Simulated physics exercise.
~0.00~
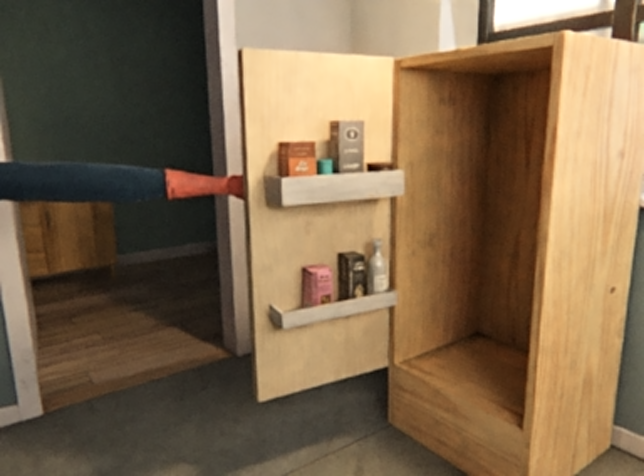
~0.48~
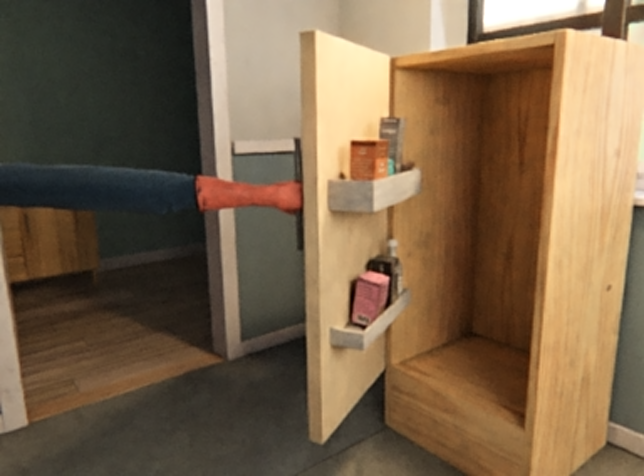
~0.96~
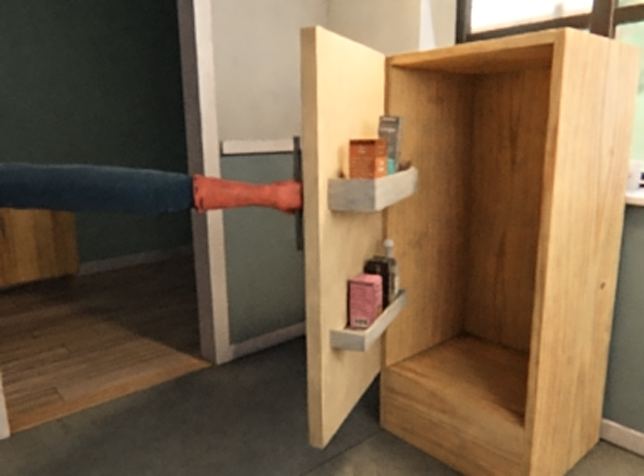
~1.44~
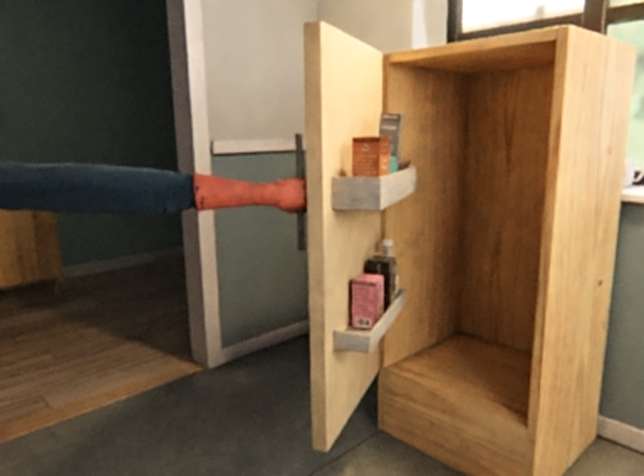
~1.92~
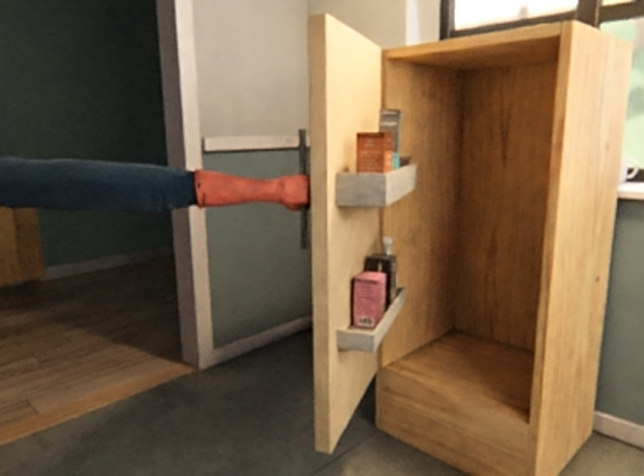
Cupboard door with racked cartons swinging partway towards its frame in a gloved hand, then held still, cartons staying in the racks.
